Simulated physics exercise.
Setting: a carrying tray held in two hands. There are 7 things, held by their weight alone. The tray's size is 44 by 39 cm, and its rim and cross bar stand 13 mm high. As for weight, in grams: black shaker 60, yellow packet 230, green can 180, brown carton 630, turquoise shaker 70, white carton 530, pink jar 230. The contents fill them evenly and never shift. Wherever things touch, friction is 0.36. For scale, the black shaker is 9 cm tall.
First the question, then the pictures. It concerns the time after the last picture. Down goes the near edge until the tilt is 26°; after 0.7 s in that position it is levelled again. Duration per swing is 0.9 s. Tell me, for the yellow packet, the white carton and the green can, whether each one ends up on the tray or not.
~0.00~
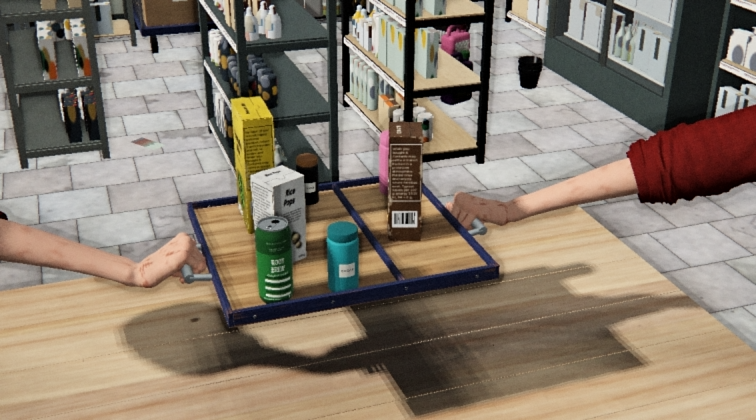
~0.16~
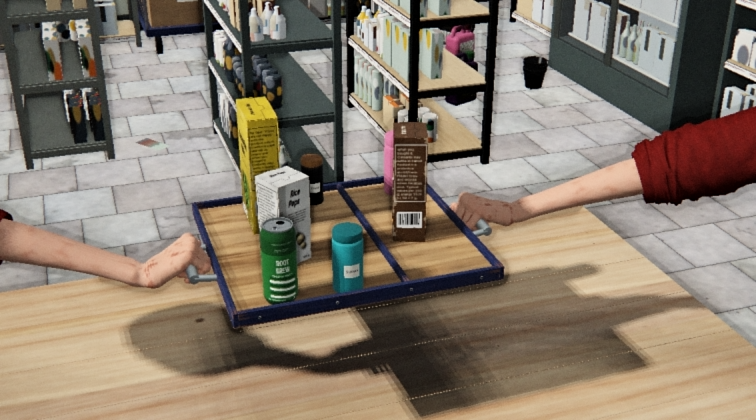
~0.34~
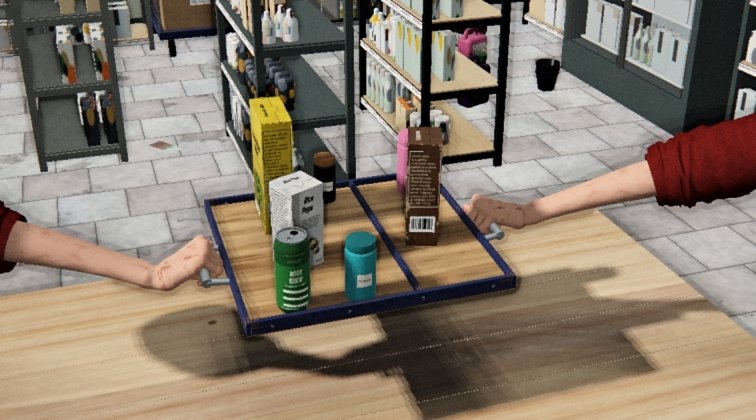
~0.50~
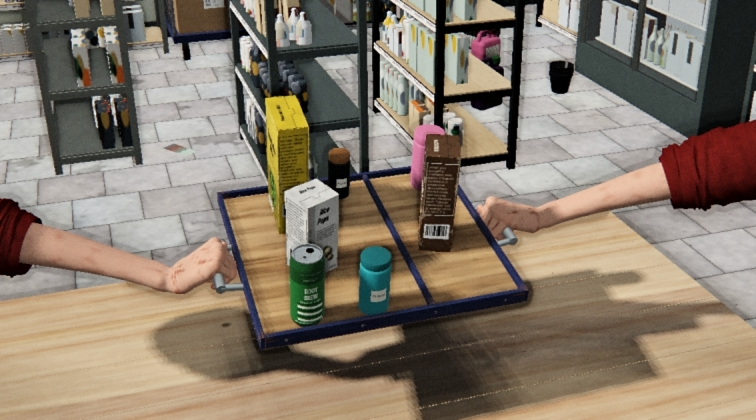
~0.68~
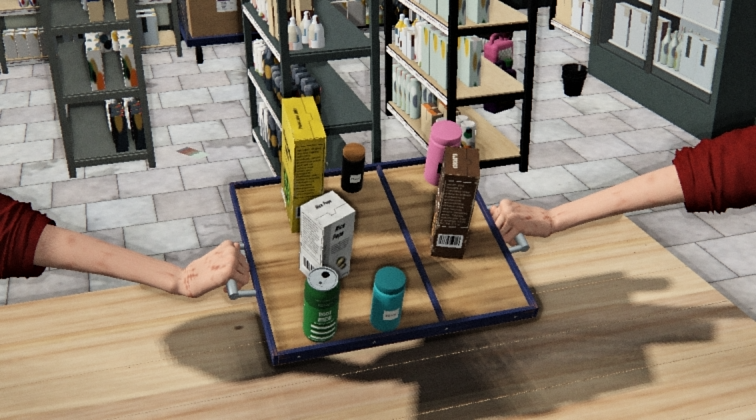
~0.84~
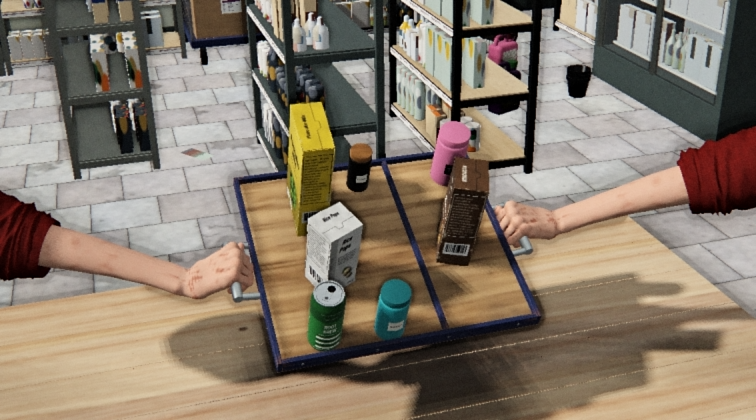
In the end, the yellow packet does not stay, the white carton does not stay, the green can does not stay.
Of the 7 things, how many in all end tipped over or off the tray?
Total: 7.
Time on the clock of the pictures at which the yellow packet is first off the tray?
That first happens close to 1.5 seconds.
After 1.34 s, tray tilted 26°, near edge down; brown carton, turquoise shaker and white carton now off the tray; yellow packet tipped 11° from how it sat near (335, 262); green can tipped 7° from how it sat near (312, 326).
After 1.64 s, tray tilted 26°, near edge down; yellow packet, green can and pink jar now off the tray; black shaker on its side.
After 1.94 s, tray tilted 22°, near edge down; black shaker on its side.
After 2.24 s, tray tilted 8°, near edge down; black shaker on its side.
At rest (3.1 s), off the tray, yellow packet, green can, brown carton, turquoise shaker, white carton and pink jar; tipped over on the tray, black shaker.
